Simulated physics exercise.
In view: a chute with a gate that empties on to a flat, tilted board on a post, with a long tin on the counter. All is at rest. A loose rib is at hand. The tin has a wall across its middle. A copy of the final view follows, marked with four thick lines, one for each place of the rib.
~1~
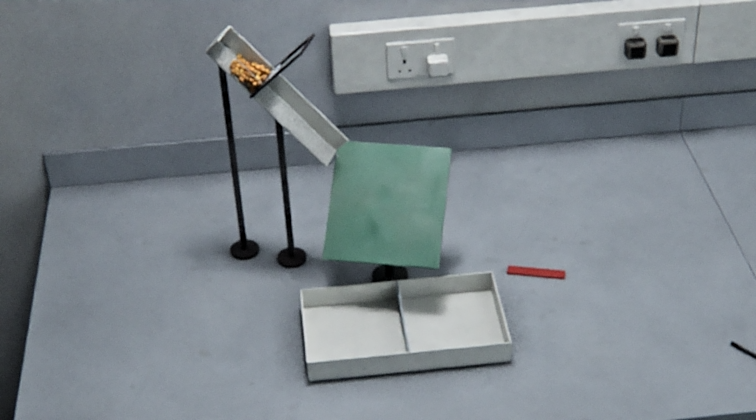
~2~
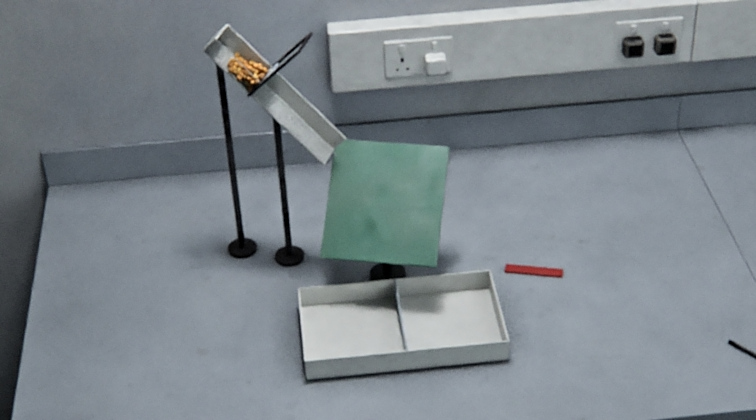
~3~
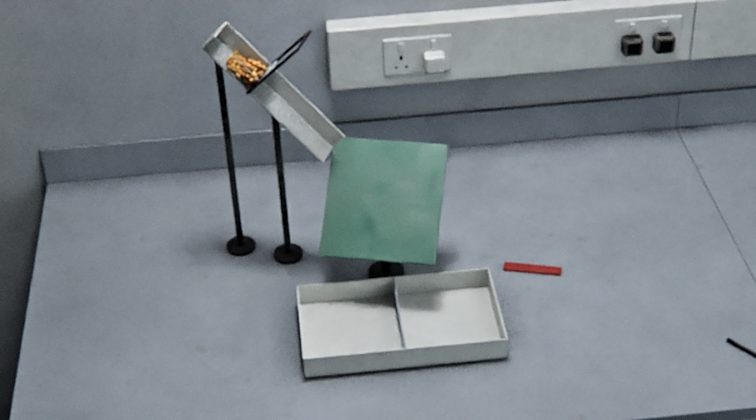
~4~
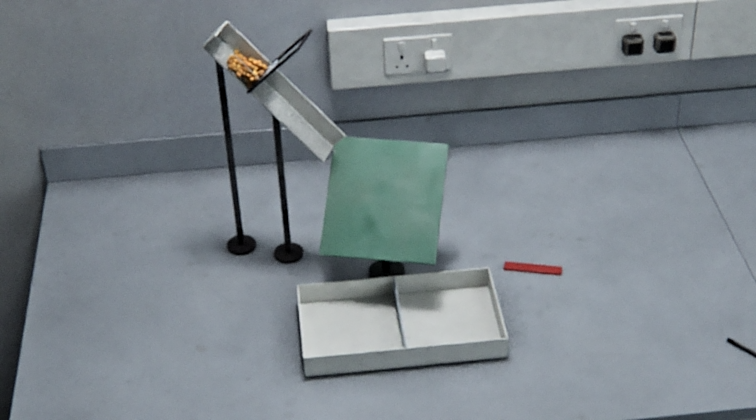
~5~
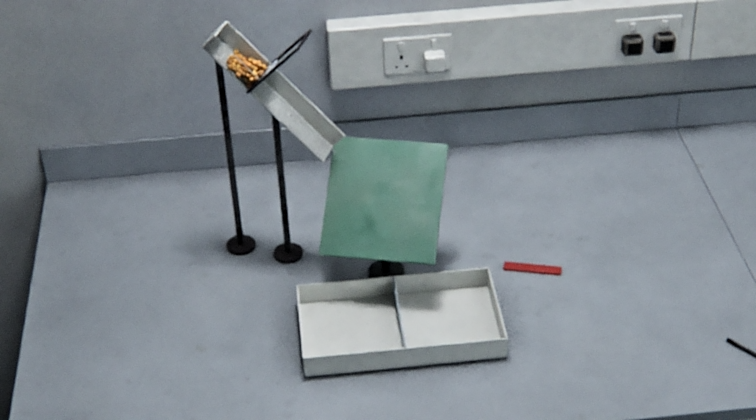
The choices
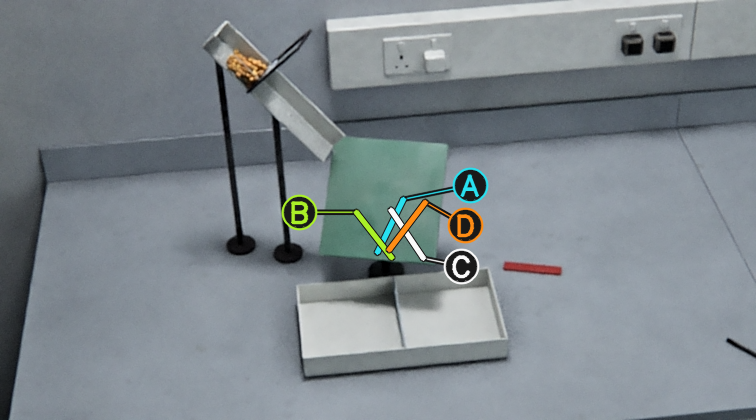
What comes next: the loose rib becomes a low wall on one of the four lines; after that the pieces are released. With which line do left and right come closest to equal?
Take C.
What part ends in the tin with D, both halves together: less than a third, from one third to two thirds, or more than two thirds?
Line D gives more than two thirds.
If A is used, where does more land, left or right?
More lands on the left.
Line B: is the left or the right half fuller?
More lands on the right.
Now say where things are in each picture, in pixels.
In the first frame, load behind the gate at (253, 70), round wooden beads; lip of the chute at (331, 159), sloping fairly steeply.
In the second frame, middle of the board at (385, 202), tilted fairly steeply; middle of its low edge at (378, 262); of its high edge at (392, 143).
In the third frame, front corners of the tin at (304, 358) and (507, 339); front end of its middle wall at (406, 348); gate still shut at (270, 70).
In the fourth frame, middle of the load at (250, 66); lip at (328, 154).
In the fifth frame, middle of the load at (250, 66); lip at (328, 154).
On the marked copy, line A from (403, 199) to (377, 252); line B from (356, 212) to (391, 257); line C from (390, 210) to (423, 258); line D from (425, 202) to (389, 249).
For line A, of what is caught, nearly all in the left half, a small part in the right.
For line B, of what is caught, a small part in the left half, nearly all in the right.
For line C, of what is caught, about half in the left half, about half in the right.
For line D, of what is caught, nearly all in the left half, a stray few in the right.
